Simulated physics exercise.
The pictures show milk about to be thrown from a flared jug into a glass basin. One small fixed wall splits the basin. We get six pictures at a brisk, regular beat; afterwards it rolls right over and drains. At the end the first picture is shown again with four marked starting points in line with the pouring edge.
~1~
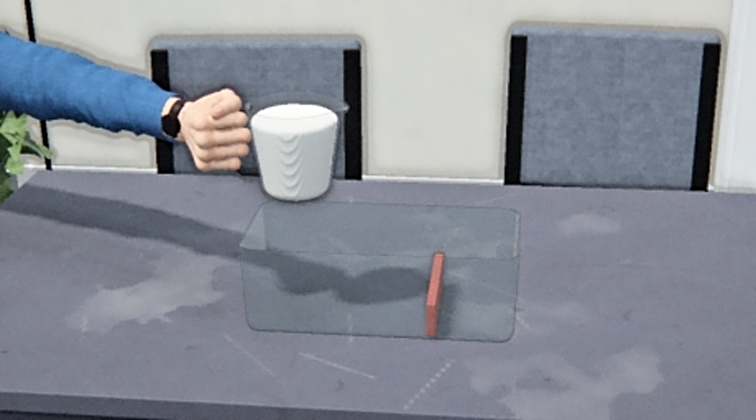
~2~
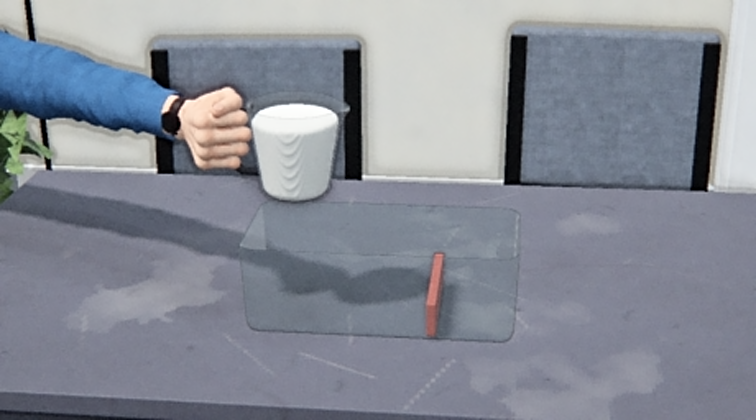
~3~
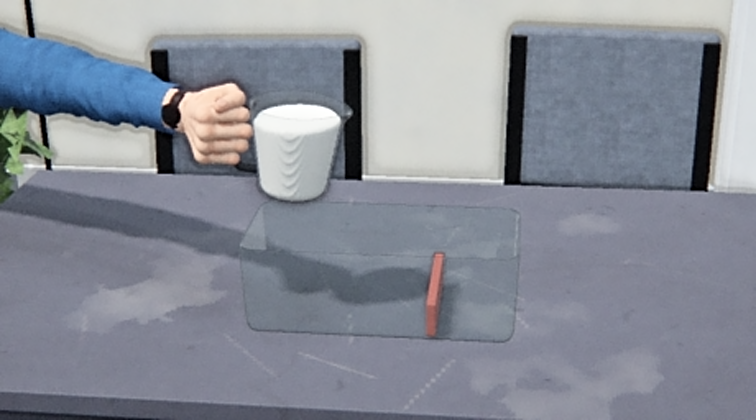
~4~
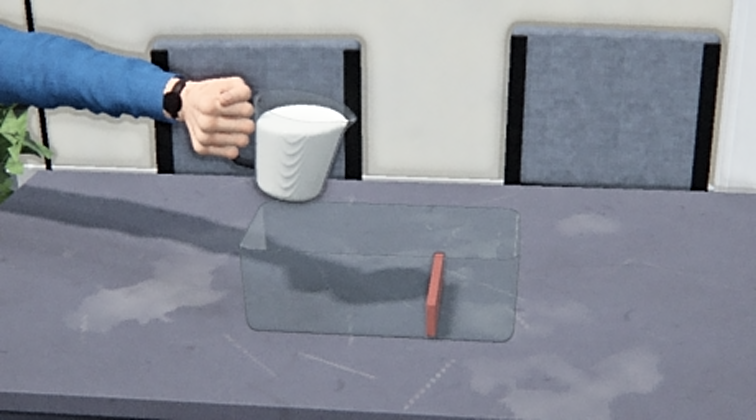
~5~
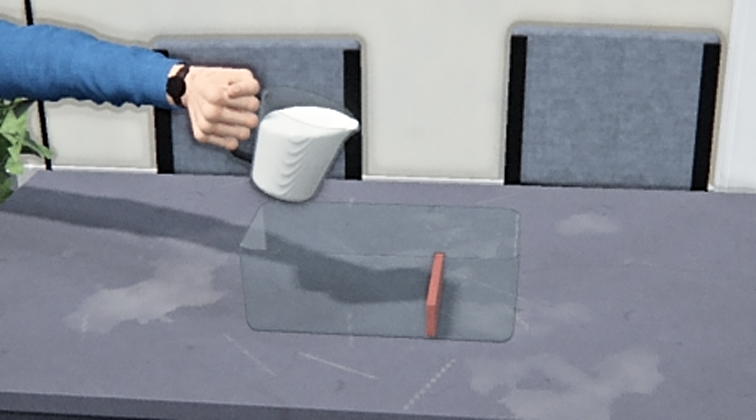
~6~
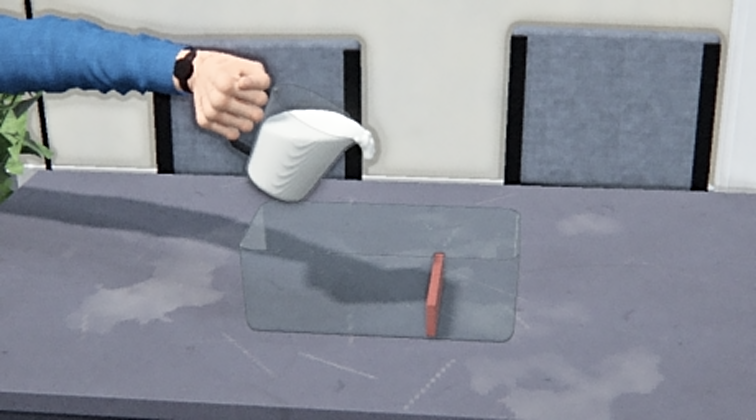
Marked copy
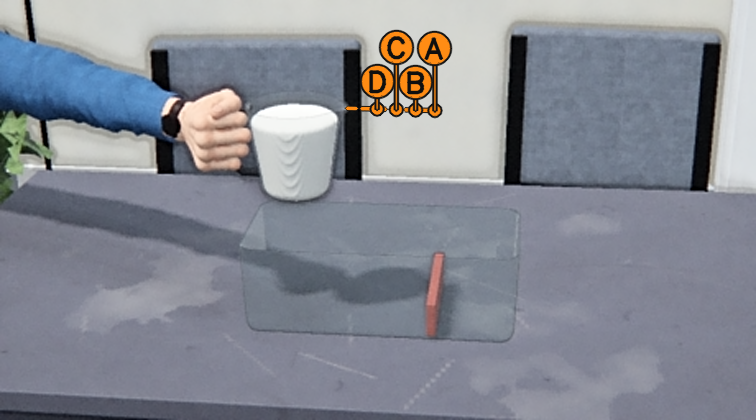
At a grey table, a blue-sleeved arm tilting a jug of milk rightward above a glass basin, milk starting over the lip.
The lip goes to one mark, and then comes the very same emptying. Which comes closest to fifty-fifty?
D is best.
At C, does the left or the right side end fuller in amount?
The right side.
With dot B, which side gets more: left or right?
The right side.
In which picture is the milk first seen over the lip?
Picture 6.
On the marked copy, A at (434, 110); B at (415, 110); C at (396, 109); D at (377, 109).
Choosing A, about 17 % ends left of the wall and 82 % right of it.
Choosing B, about 9 % ends left of the wall and 90 % right of it.
Choosing C, about 17 % ends left of the wall and 81 % right of it.
Choosing D, about 51 % ends left of the wall and 48 % right of it.
